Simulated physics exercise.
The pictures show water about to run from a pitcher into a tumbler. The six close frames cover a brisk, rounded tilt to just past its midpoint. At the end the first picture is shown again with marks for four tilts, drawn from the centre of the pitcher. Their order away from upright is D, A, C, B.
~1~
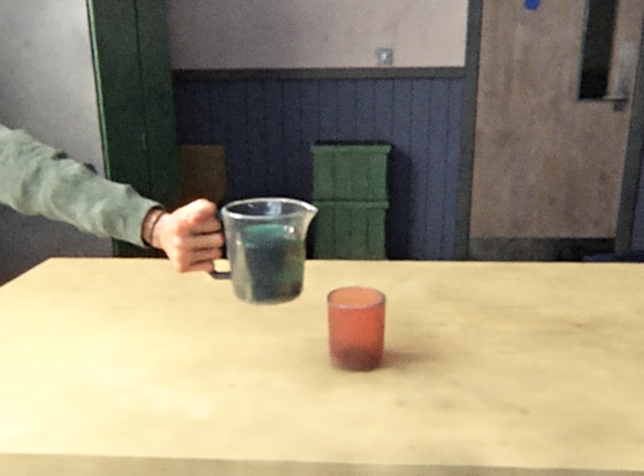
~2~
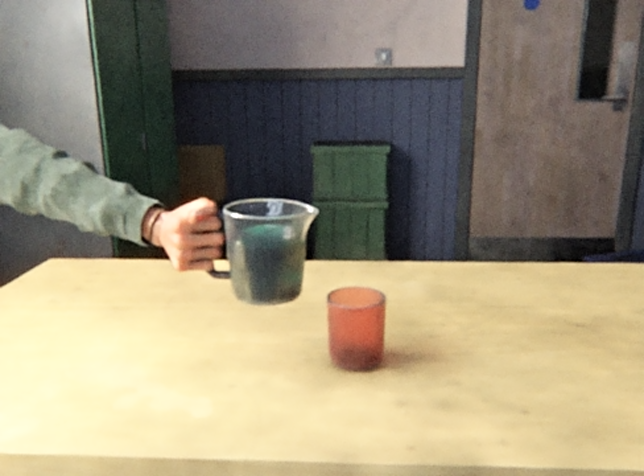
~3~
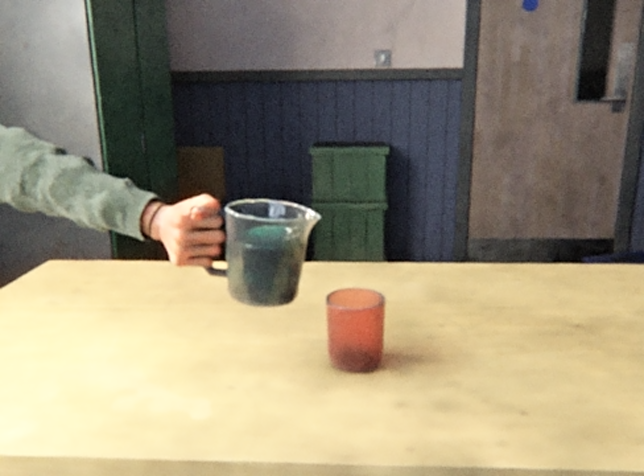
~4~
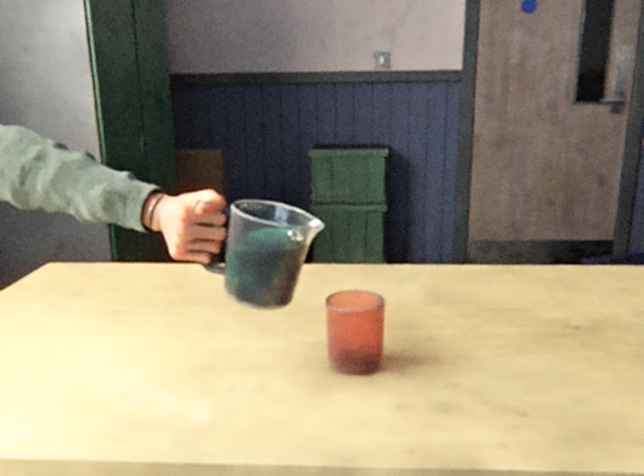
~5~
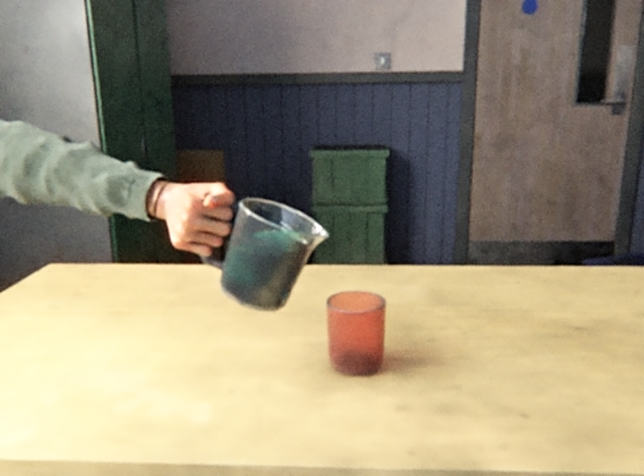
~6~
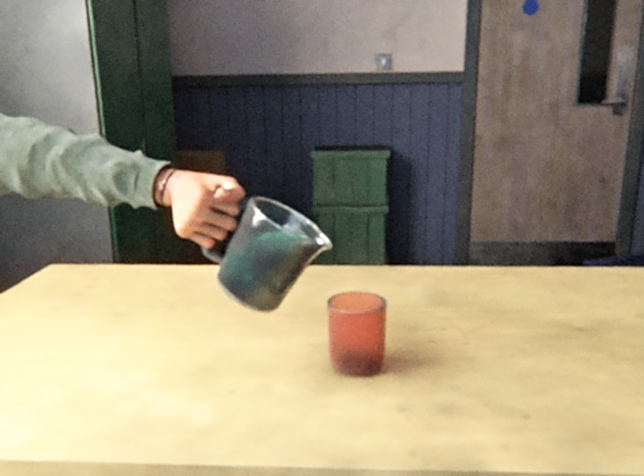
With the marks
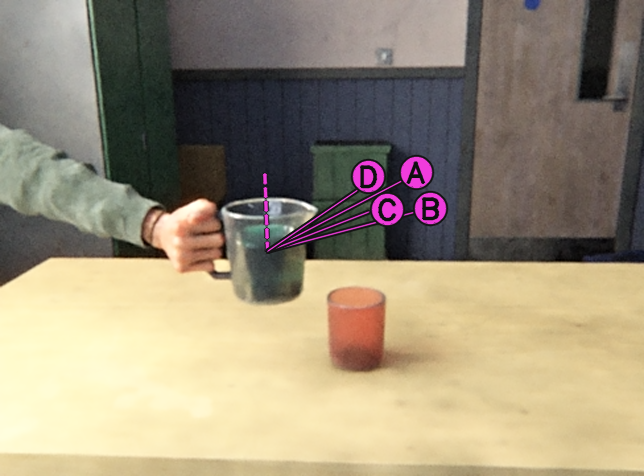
A hand holding a clear pitcher of dark liquid upright, then gradually tilting it rightward above a red tumbler on a table.
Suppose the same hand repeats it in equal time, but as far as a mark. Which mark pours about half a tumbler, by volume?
Take D.
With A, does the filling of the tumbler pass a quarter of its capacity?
Yes, clearly.
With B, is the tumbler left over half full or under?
Over half.
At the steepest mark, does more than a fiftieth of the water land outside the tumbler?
Yes, it does.
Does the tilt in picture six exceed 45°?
No.
In magenta, A at (401, 180); B at (414, 212); C at (368, 211); D at (357, 190).
For line A, the tumbler ends with about 72 % of what it can hold.
For line B, the tumbler ends with about 97 % of what it can hold; 11 % of the water is spilt.
For line C, the tumbler ends with about 91 % of what it can hold.
For line D, the tumbler ends with about 50 % of what it can hold.
